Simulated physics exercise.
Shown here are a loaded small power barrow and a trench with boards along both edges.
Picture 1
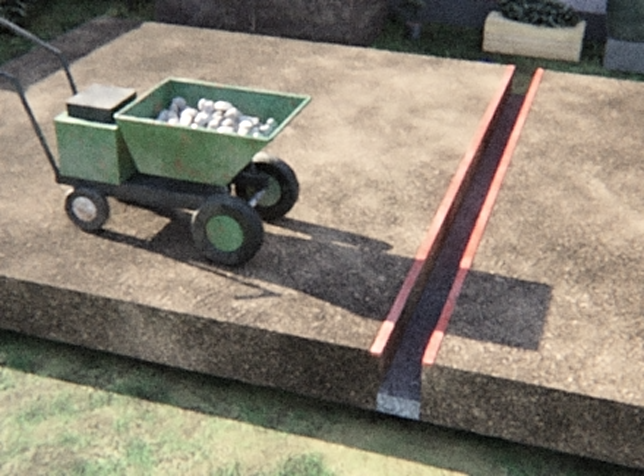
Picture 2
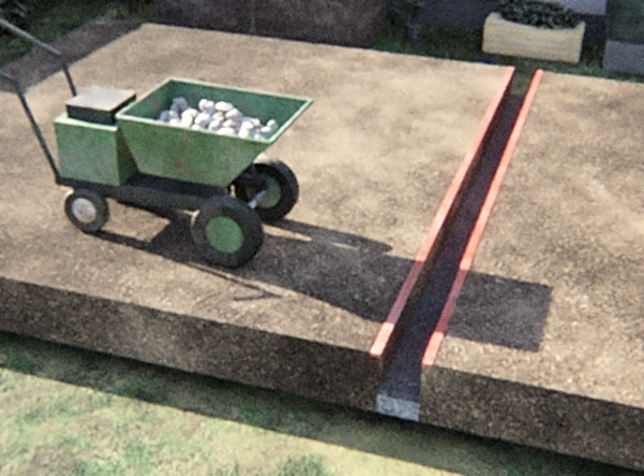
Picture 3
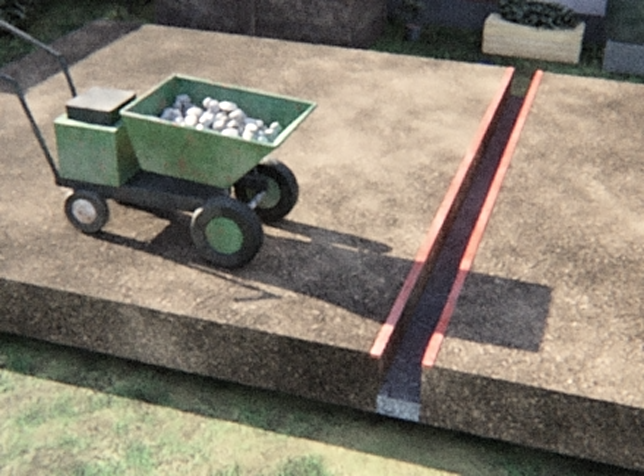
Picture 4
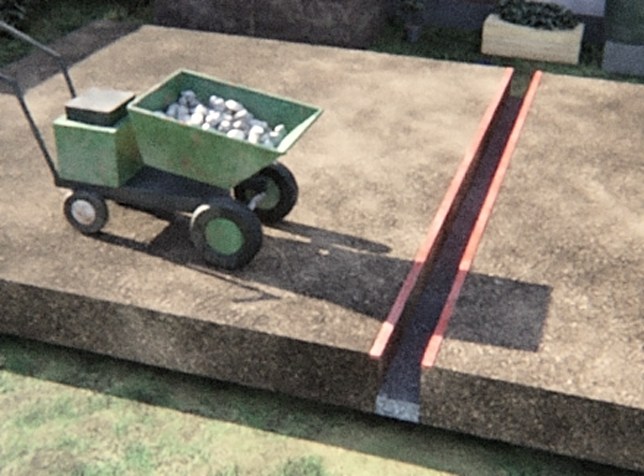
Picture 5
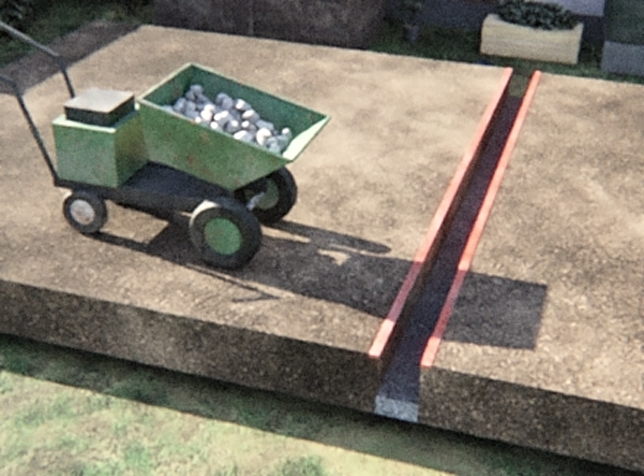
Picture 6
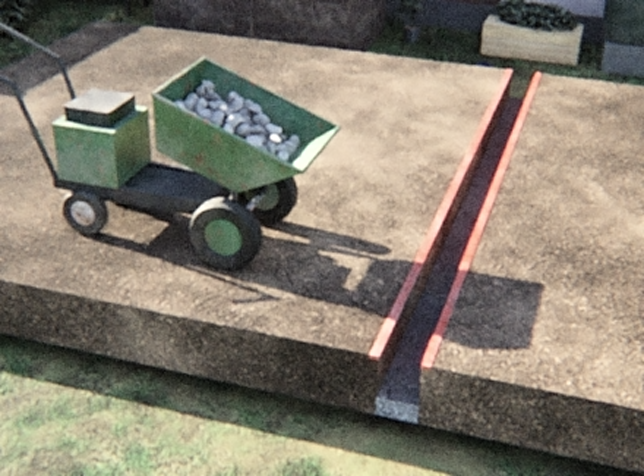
The green skip of a small power barrow, loaded with broken stones, slowly tilted forward to the right, while its wheels stayed still on the ground beside a narrow trench edged with red boards.
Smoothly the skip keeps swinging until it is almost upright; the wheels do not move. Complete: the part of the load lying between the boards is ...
Less than half.
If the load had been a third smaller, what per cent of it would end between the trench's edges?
About 20 per cent.
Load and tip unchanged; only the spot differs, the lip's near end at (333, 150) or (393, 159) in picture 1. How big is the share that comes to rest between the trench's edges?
Estimates: 80 %, 0 %.
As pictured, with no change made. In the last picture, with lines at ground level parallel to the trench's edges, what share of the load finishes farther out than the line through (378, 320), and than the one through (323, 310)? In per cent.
First 20 in a hundred, second 60 in a hundred.
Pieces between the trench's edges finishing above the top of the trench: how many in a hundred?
Roughly 0 in a hundred.
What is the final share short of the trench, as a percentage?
Share of load: Near 45 %.
Just after the last frame, skip tipped steeply; every one in the skip.
A moment on, skip tipped right over; the larger part in the skip; about a tenth short of the trench; just a few falling.
Further on, skip tipped right over; roughly a third in the skip; roughly half short of the trench; about a tenth in or heaped over the trench.
When it is over, skip tipped right over; roughly a third in the skip; roughly half short of the trench; roughly a quarter in or heaped over the trench; not one beyond it.
